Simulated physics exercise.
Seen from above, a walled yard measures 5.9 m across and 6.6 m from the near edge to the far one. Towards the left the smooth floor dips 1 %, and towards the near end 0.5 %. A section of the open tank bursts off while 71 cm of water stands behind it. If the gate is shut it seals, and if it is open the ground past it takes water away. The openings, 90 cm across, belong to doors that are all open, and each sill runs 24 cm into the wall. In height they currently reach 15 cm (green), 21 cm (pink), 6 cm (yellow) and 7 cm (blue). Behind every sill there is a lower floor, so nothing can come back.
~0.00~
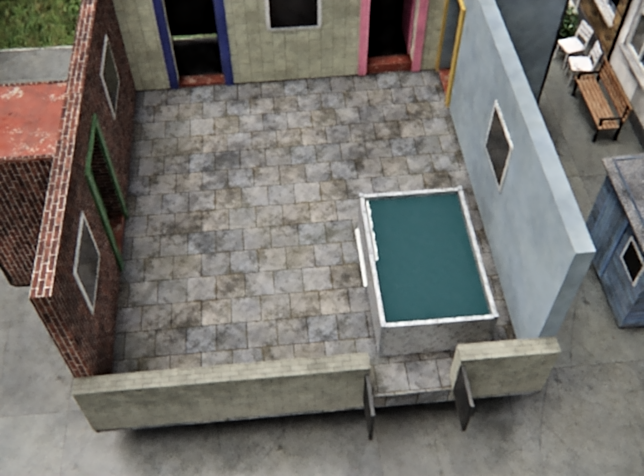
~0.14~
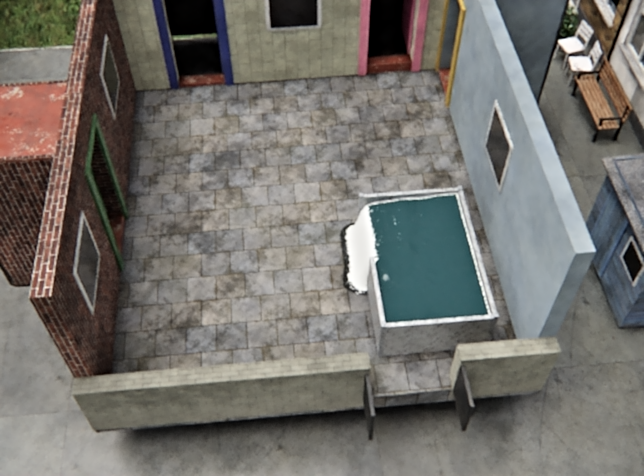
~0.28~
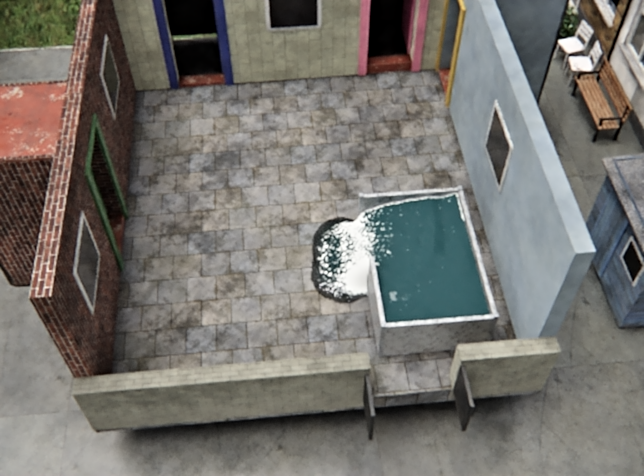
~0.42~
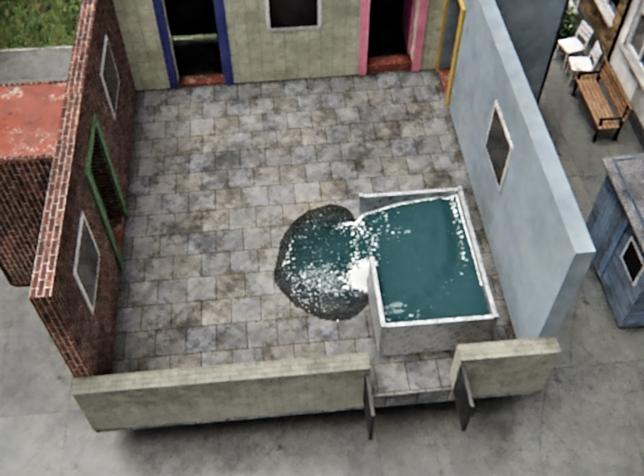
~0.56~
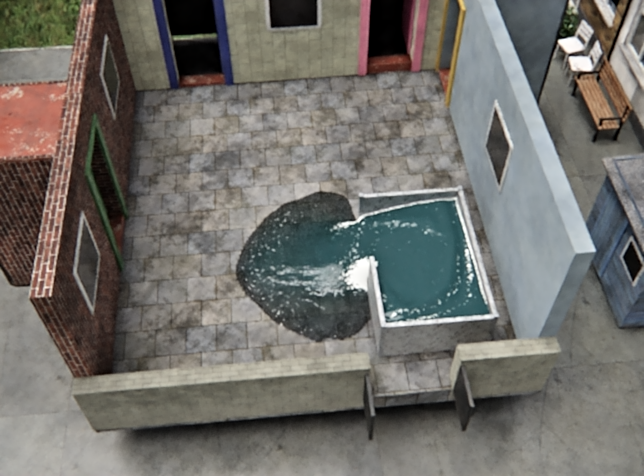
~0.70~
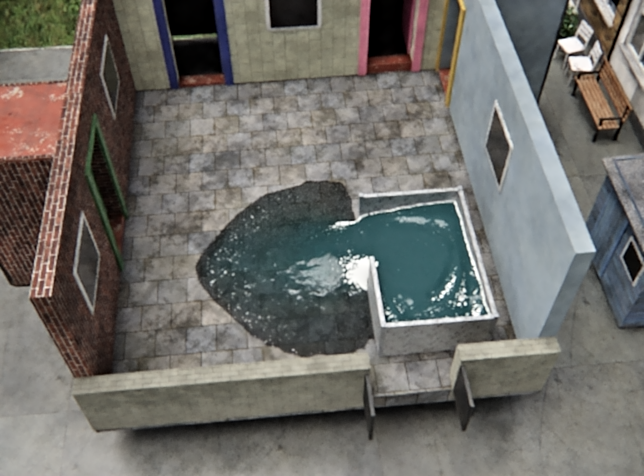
Water bursting from the left side of an open tank and spreading leftward across the paved floor of a walled yard.
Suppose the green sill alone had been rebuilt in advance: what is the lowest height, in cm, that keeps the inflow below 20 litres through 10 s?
About 21 cm.
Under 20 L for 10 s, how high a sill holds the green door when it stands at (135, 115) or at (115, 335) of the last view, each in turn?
Roughly 14.0 and 18 cm.
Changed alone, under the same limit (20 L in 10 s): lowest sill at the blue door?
Blue - roughly 9.5 cm.
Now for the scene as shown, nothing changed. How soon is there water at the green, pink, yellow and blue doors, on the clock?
Reading them off: Green 1.1 s, then pink 5.5 s, then yellow 6.5 s, then blue 2.6 s.
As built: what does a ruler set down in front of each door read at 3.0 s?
Depths in cm - green: 22, pink: 0, yellow: 0, blue: 6.
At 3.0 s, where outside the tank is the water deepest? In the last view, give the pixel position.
Check close to (137, 94).
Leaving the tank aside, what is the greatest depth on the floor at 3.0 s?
Roughly 33 cm.
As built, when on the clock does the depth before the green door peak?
Peak time: Around 2.2 s.
After 1.4 s water covers 40 % of the floor, deepest (38 cm) near (358, 249); 22 cm at the green door, 2 litres in over its 15 cm sill.
After 3.0 s water covers 55 % of the floor, deepest (33 cm) near (137, 94); 22 cm at the green door, 70 litres in over its 15 cm sill.
After 10.0 s water covers 100 % of the floor, deepest (10 cm) near (137, 94); 9 cm at the green door, 86 litres in over its 15 cm sill.
At the green door as built, the water arrived by 1.2 s and peaked near 28 cm at 2.2 s.
Run again over the same 10 s with other heights there, 31 litres in over 19.5 cm, 1 litre over 26.5 cm. The limit of 20 litres is kept from about 21 cm up.
